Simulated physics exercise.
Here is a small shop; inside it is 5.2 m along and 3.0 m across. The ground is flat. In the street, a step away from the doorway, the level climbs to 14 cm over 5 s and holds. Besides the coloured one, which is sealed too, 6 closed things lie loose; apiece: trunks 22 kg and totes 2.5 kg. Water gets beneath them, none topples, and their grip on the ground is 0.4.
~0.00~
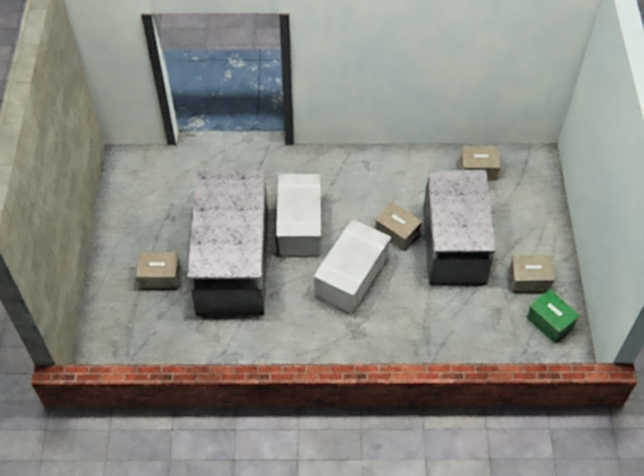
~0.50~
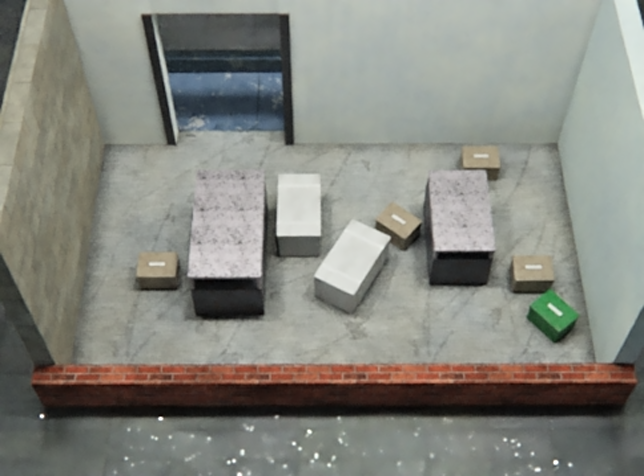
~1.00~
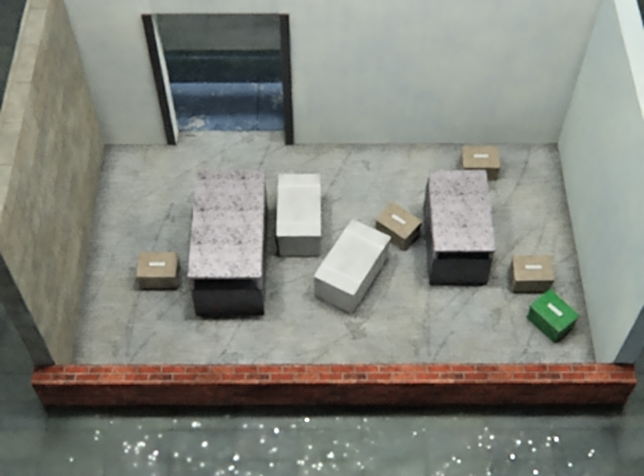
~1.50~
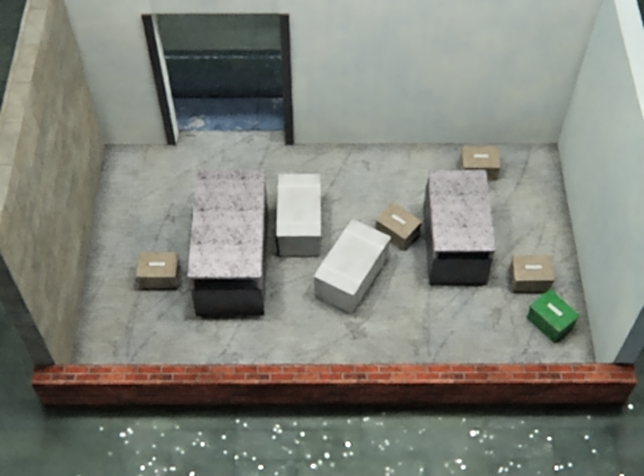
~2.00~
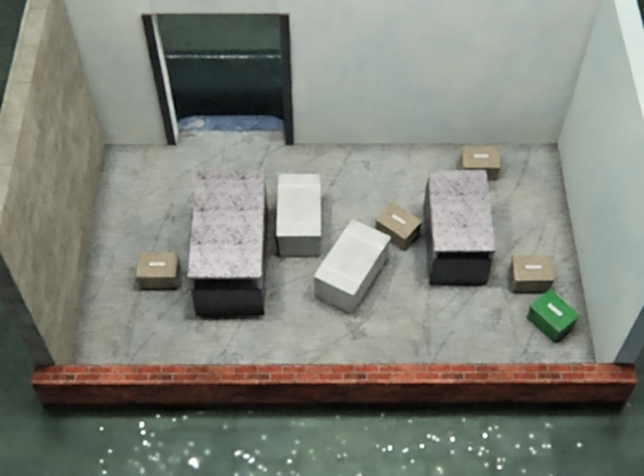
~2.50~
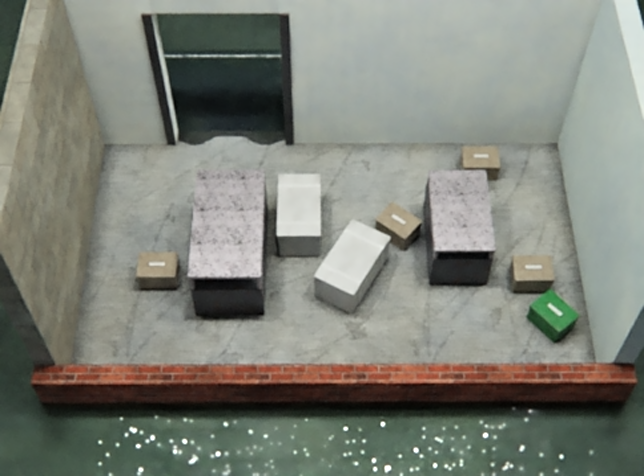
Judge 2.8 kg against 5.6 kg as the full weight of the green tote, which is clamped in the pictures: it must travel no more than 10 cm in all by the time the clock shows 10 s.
For it, the smaller load will do.
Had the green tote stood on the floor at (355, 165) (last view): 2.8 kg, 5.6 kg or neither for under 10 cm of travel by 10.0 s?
Neither is enough.
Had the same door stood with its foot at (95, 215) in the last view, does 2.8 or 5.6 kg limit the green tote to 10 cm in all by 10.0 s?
Then the smaller load will do.
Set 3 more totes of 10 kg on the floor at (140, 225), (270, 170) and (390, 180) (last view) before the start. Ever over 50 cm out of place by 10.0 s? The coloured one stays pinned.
In that order: Past it, more, under.
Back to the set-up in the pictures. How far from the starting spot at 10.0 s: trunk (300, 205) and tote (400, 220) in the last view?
In turn: 40 cm, 0 cm.
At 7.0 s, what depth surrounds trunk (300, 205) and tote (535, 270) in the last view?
Roughly 3 and 0 cm.
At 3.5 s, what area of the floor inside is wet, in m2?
About 1.0 m2.
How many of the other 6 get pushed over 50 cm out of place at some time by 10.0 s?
2 of them.
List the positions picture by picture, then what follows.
In the first frame, the green tote at (555, 310) rests on the ground; 0.0 m2 under water; 0 of 7 have shifted.
In the second frame, the green tote at (555, 310), on the bottom; water covers 0.0 m2; 0 of 7 have shifted.
In the third frame, the green tote at (555, 310) rests on the ground; 0.0 m2 under water; 0 of 7 have shifted.
In the fourth frame, the green tote at (555, 310) rests on the ground; 0.0 m2 under water; 0 of 7 have shifted.
In the fifth frame, the green tote at (555, 310), on the bottom; water covers 0.0 m2; 0 of 7 have shifted.
In the sixth frame, the green tote at (555, 310), on the bottom; water covers 0.0 m2; 0 of 7 have shifted.
After 3.5 s the green tote would be 0 cm from its start with 2.8 kg and 0 cm from its start with 5.6 kg; 0 cm of water round it then.
After 4.5 s the green tote would be 0 cm from its start with 2.8 kg and 0 cm from its start with 5.6 kg; 0 cm of water round it then.
After 7.0 s the green tote would be 0 cm from its start with 2.8 kg and 0 cm from its start with 5.6 kg; 0 cm of water round it then.
After 10.0 s the green tote would be 0 cm from its start with 2.8 kg and 0 cm from its start with 5.6 kg; 0 cm of water round it then.
